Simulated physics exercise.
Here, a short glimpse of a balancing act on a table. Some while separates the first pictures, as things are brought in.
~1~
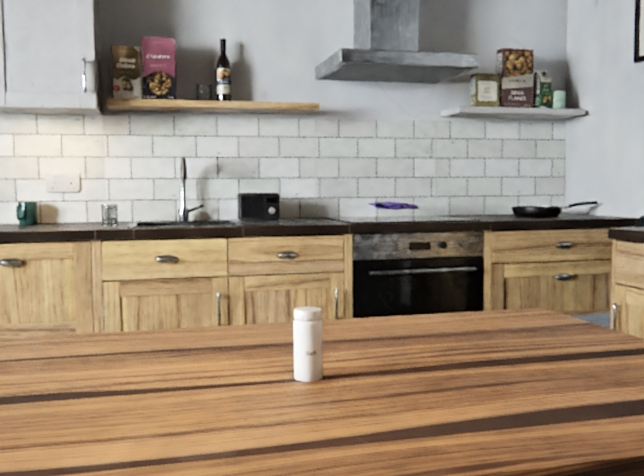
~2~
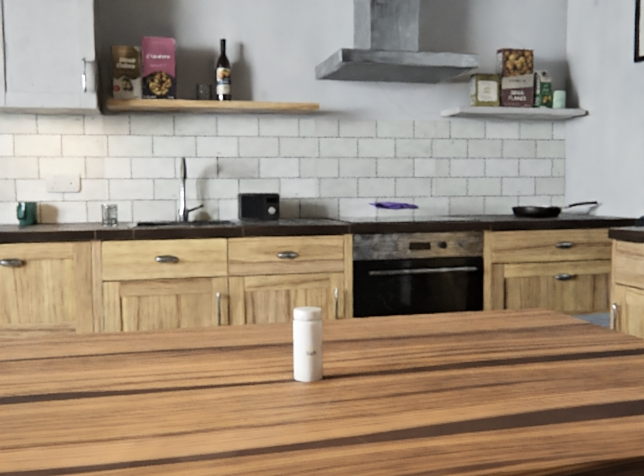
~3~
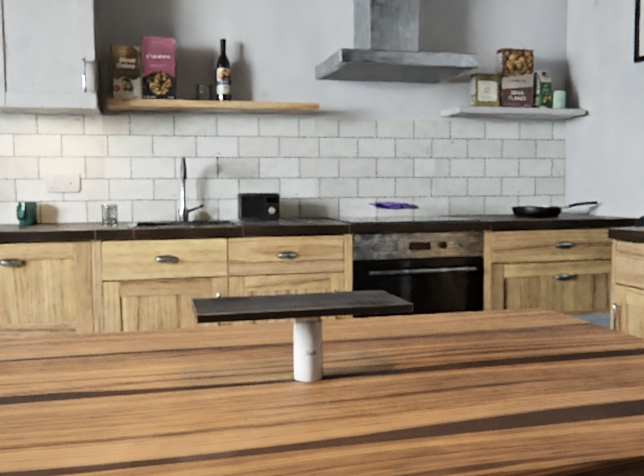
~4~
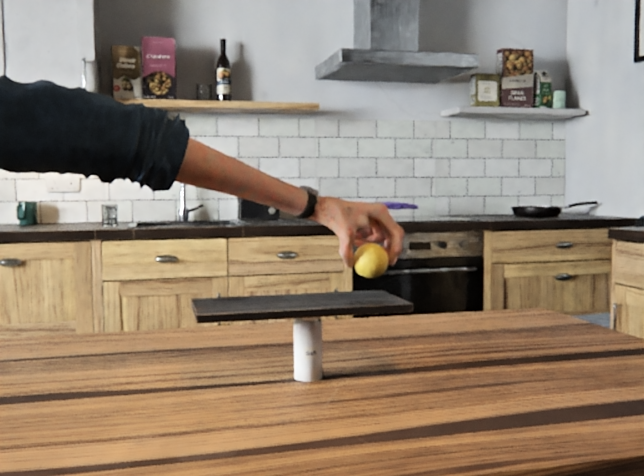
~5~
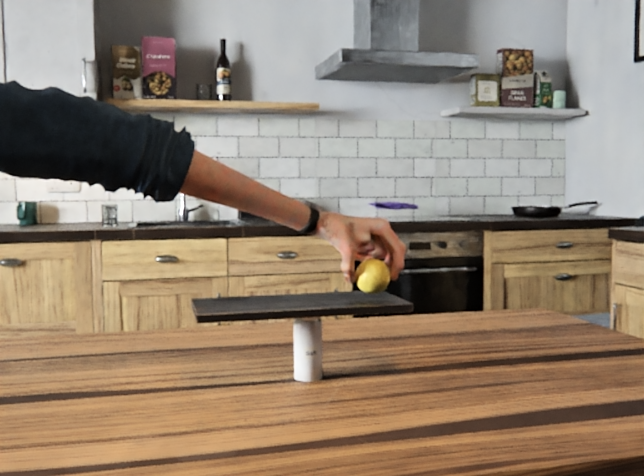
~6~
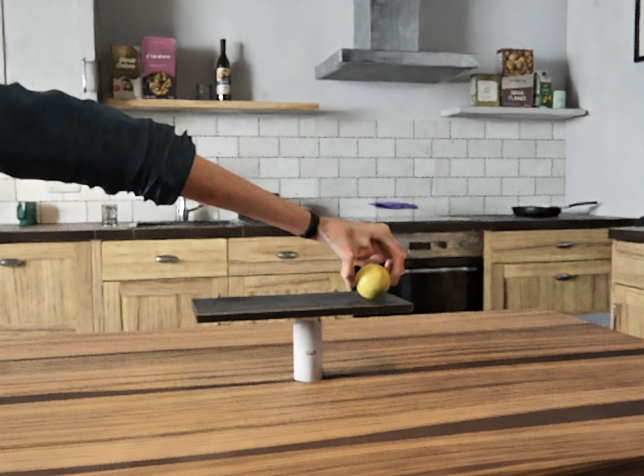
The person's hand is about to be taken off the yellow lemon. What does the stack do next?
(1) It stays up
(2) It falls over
The answer is 1.
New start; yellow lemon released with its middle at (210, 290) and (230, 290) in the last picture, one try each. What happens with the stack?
Try one: The stack collapses; try two: The stack collapses.
Then, 0.10 s later than the last frame, things are still on the move.
Then, 0.30 s later than the last frame, all is still.
Then, 0.60 s later than the last frame, yellow lemon resting near (373, 282).
When it is over, all 3 as before. End places, in pixels of the last picture, yellow lemon near (373, 282). The stack stays up.
